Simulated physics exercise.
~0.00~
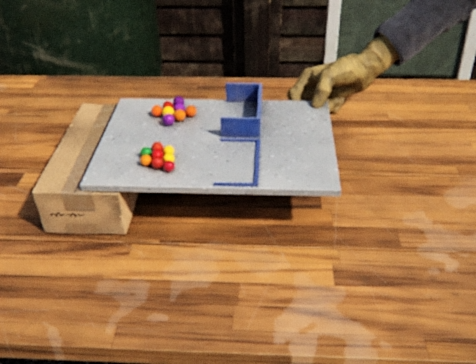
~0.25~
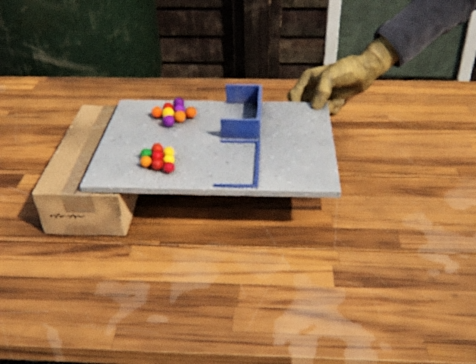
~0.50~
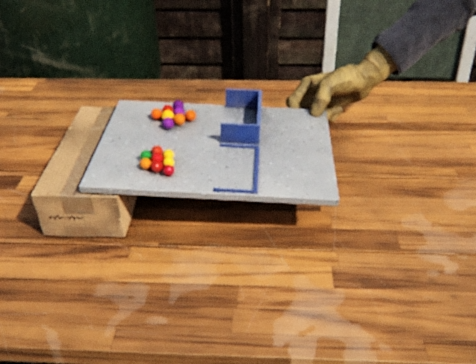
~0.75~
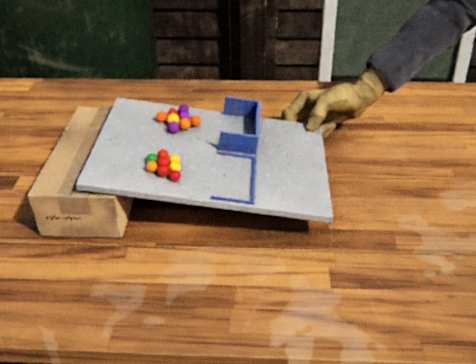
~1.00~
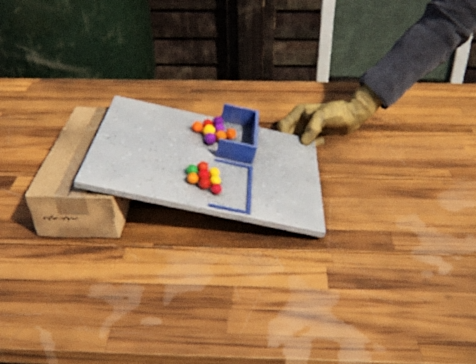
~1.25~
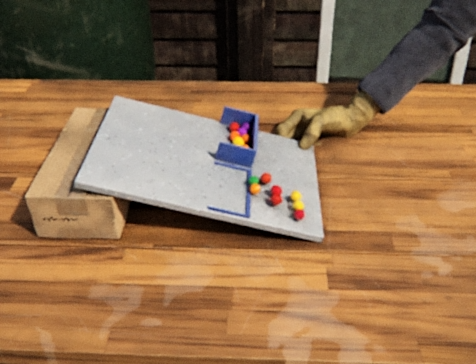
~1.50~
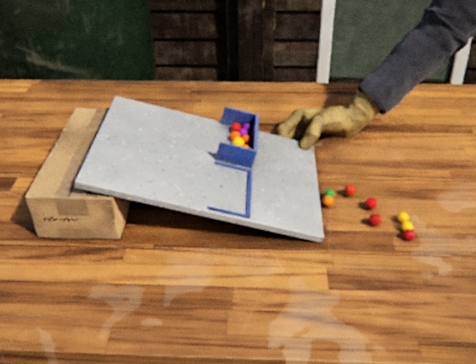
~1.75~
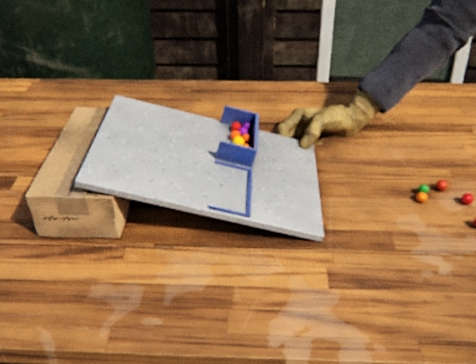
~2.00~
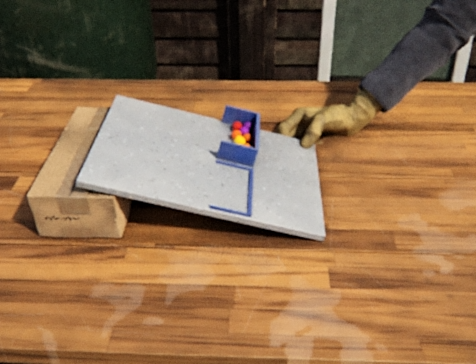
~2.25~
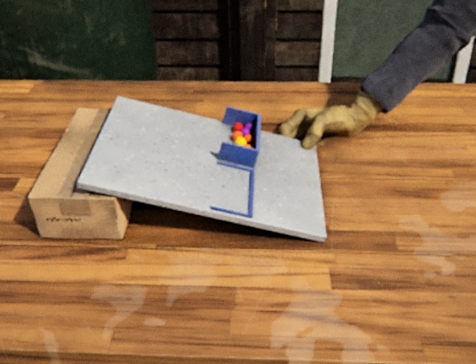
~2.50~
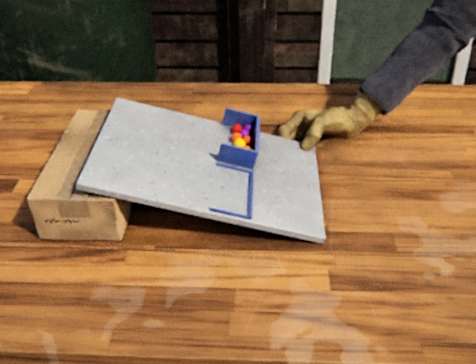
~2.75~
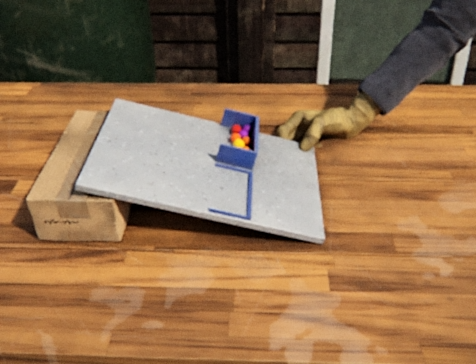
In the video, a gloved hand lowers the right end of a gray board propped on a block, and two clusters of colorful balls roll right; the nearer cluster passes over a low blue bar and off the board, while the farther stays gathered behind a taller blue barrier.
